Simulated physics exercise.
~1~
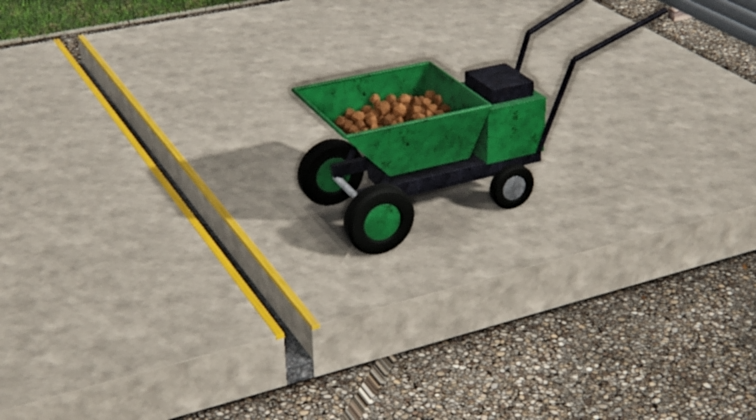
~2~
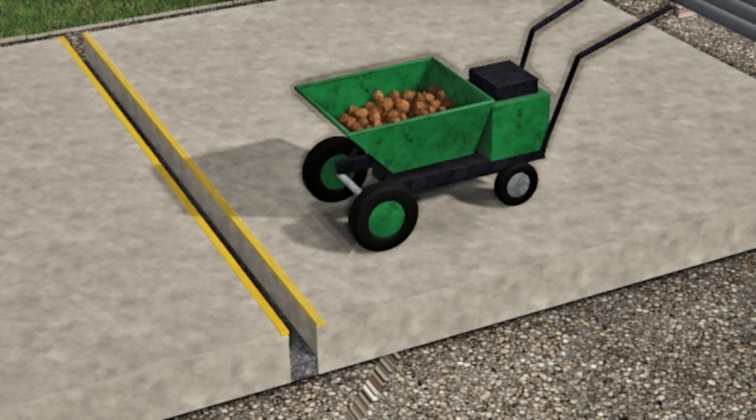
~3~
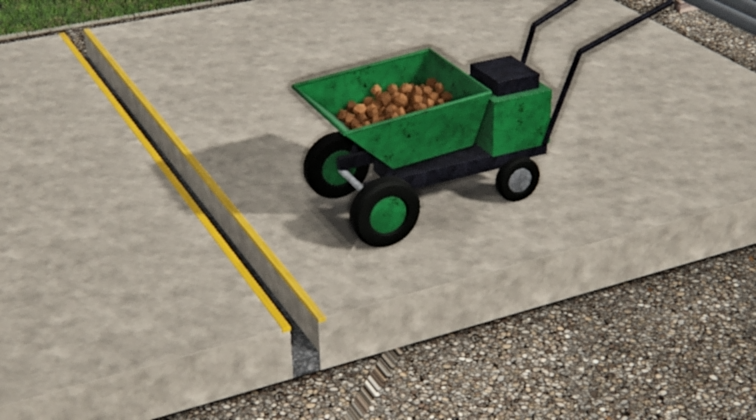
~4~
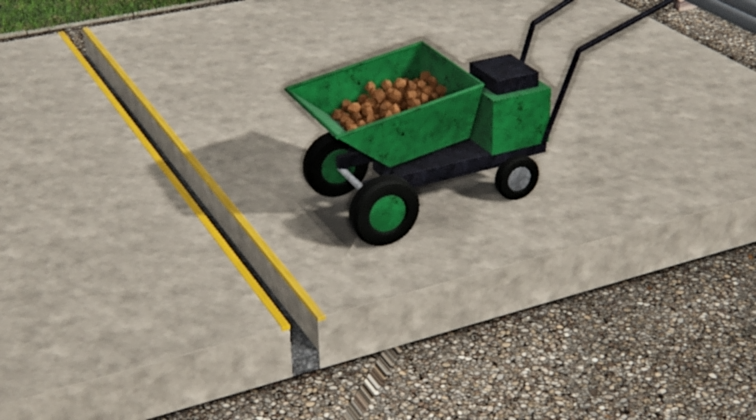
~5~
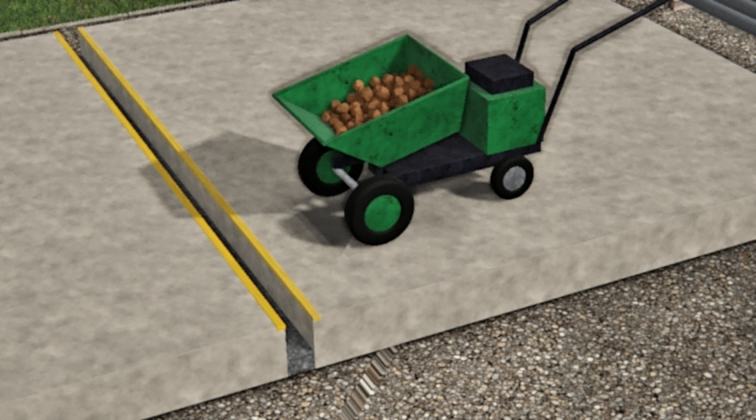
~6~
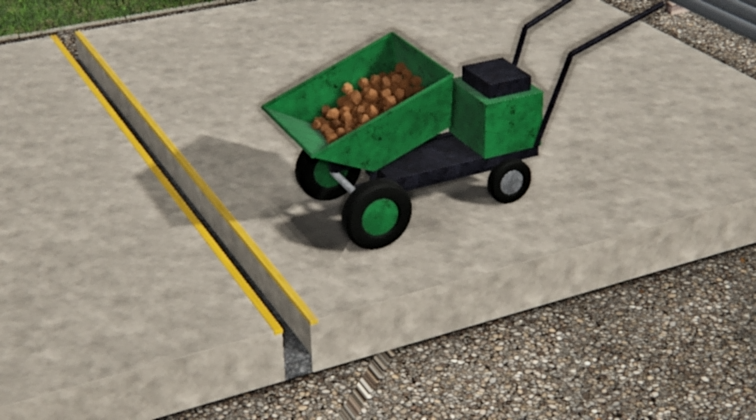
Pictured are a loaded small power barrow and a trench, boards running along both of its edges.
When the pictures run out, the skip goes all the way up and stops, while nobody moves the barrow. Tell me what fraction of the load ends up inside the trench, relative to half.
Inside the trench ends up over half of the load.
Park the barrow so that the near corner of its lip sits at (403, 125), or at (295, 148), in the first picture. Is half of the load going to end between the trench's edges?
Place one, the lesser portion; place two, the lesser portion.
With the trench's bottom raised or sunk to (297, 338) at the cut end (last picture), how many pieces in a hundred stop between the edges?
It comes out near 40 percent.
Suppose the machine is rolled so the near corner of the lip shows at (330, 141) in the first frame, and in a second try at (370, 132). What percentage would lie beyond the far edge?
Position 1 near 60 %, position 2 near 10 %.
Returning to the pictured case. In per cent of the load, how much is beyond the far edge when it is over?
That share is about 30 percent.
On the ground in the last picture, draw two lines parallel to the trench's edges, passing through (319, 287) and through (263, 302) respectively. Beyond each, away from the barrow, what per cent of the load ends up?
Near 100 % and near 30 %, in that order.
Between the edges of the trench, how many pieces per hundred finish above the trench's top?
About 15 %.
Soon after the last picture, skip tipped steeply; all in the skip.
A little later, skip tipped right over; about two thirds in the skip; a stray few short of the trench; about a quarter in or heaped over the trench; a small part beyond it; a stray few falling.
Later still, skip tipped right over; a stray few in the skip; a small part short of the trench; about two thirds in or heaped over the trench; about a third beyond it.
At rest, skip tipped right over; a stray few in the skip; a small part short of the trench; about two thirds in or heaped over the trench; about a third beyond it.
